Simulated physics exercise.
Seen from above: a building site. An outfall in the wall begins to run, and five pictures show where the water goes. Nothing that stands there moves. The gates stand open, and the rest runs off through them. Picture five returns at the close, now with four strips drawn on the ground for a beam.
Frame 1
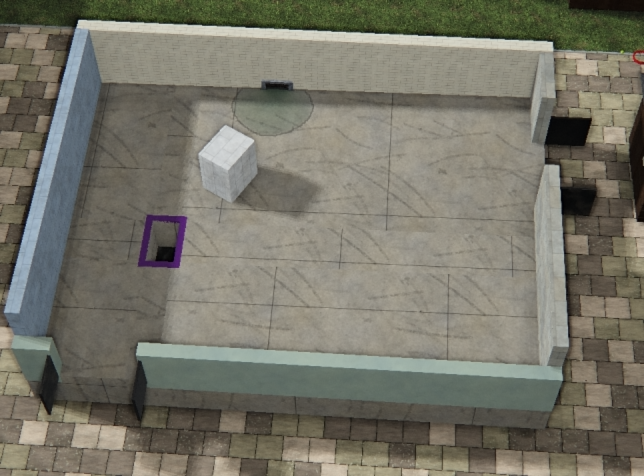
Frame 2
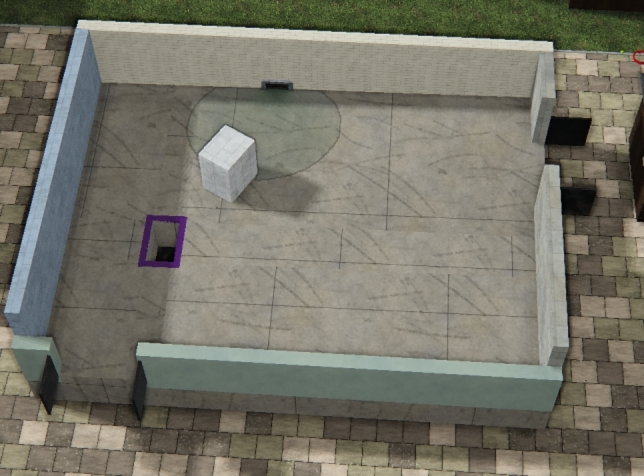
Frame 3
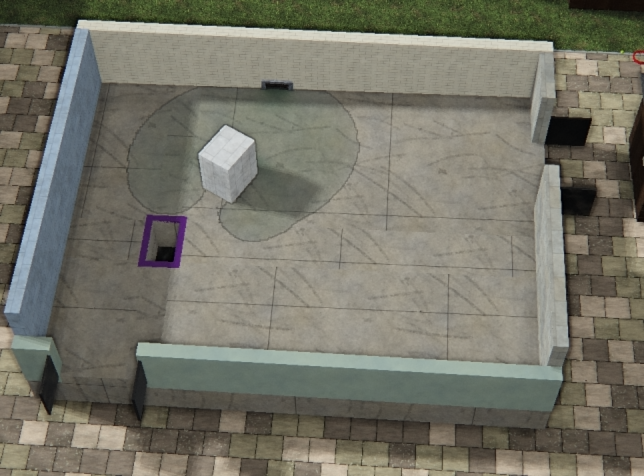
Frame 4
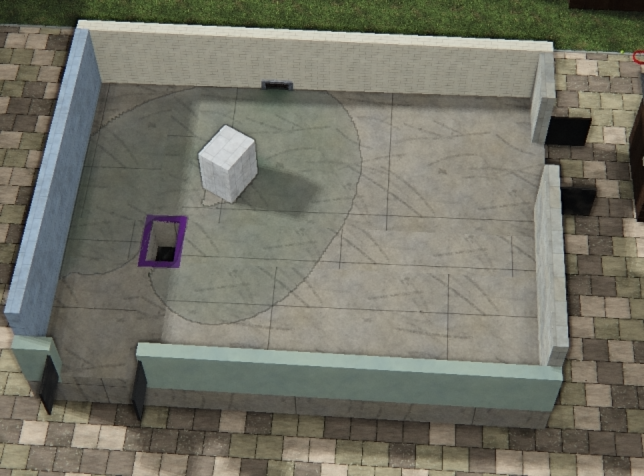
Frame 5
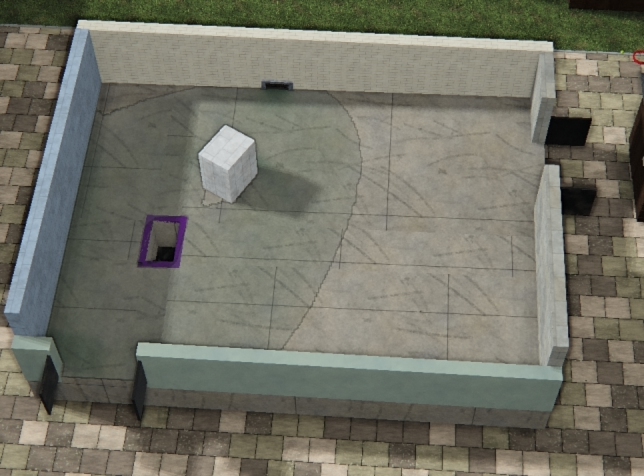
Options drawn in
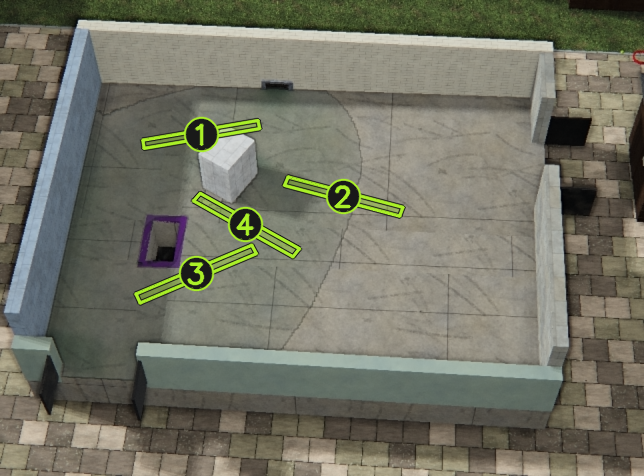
The clip shows a walled site from above as a shallow sheet of water spreads from an outlet in the back wall, passes around a pale block, reaches the purple-edged drain, and covers the left part of the floor.
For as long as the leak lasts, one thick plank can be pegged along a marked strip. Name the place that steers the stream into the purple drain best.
I would pick place 3.
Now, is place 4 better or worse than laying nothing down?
Worse.
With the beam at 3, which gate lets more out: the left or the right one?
The left gate.
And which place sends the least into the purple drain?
4 it is.
On the marked copy, 1 from (143, 144) to (258, 124); 2 from (286, 181) to (401, 211); 3 from (138, 298) to (254, 249); 4 from (196, 197) to (296, 252).
If 1 is chosen, about 7 % of the stream runs into the purple drain, about 93 % out by the gates.
If 2 is chosen, about 12 % of the stream runs into the purple drain, about 88 % out by the gates.
If 3 is chosen, about 21 % of the stream runs into the purple drain, about 79 % out by the gates.
If 4 is chosen, about 4 % of the stream runs into the purple drain, about 96 % out by the gates.
